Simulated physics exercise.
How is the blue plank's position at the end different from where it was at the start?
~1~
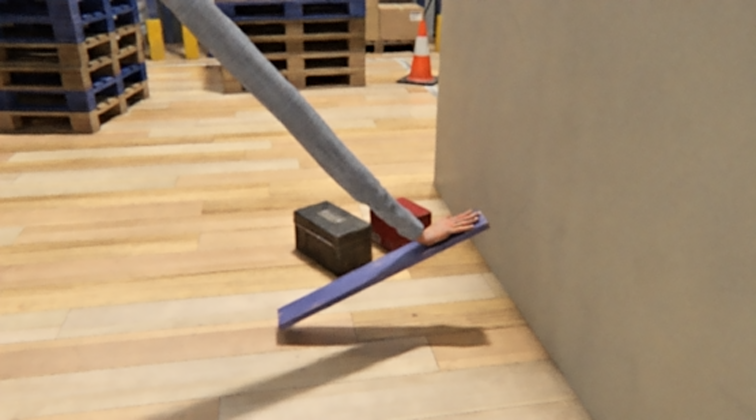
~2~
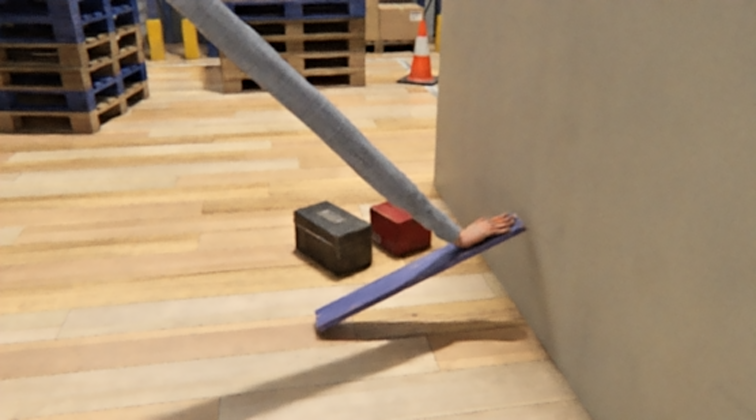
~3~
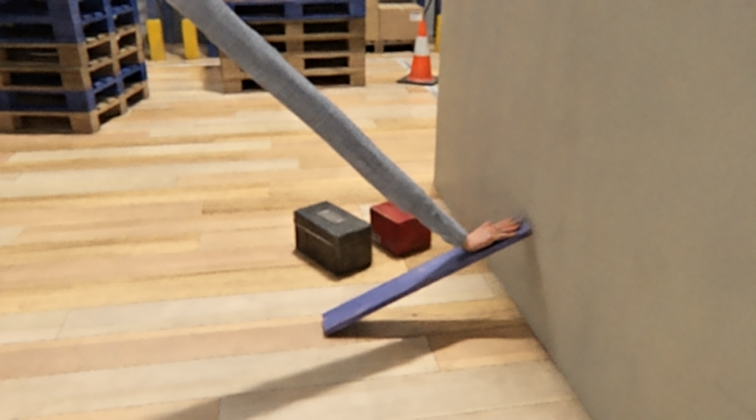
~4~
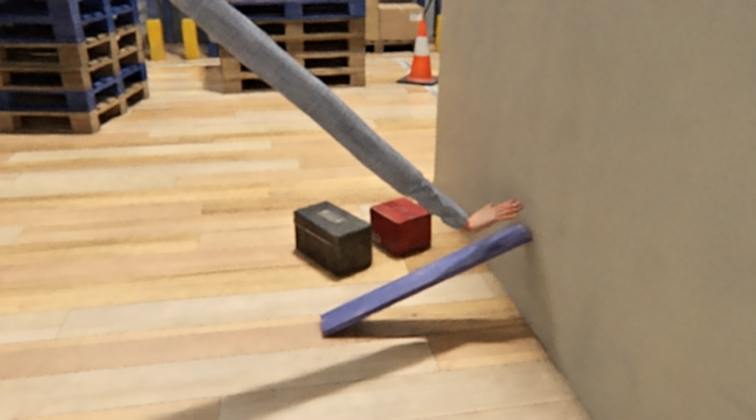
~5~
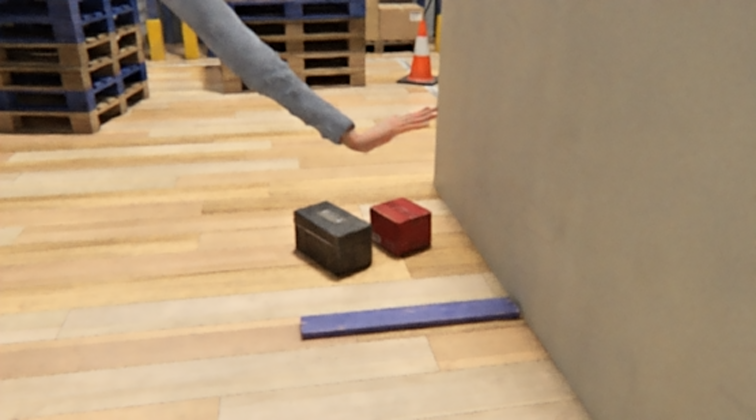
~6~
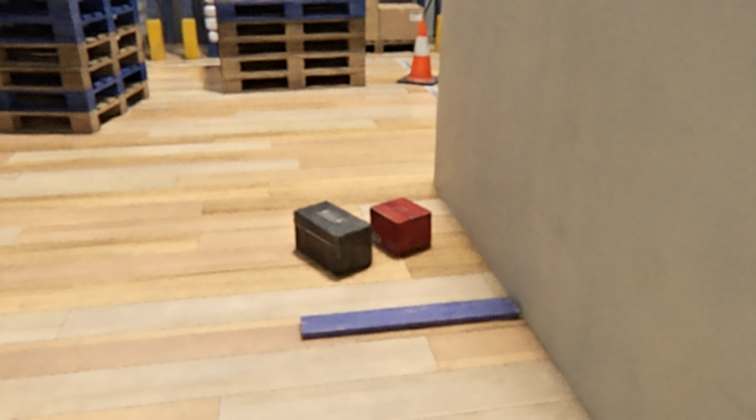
At the start the blue plank was held up at a slant, short of the wall. By the end it was lower and a little farther right, lying flat on the floor with its right end by the base of the wall.
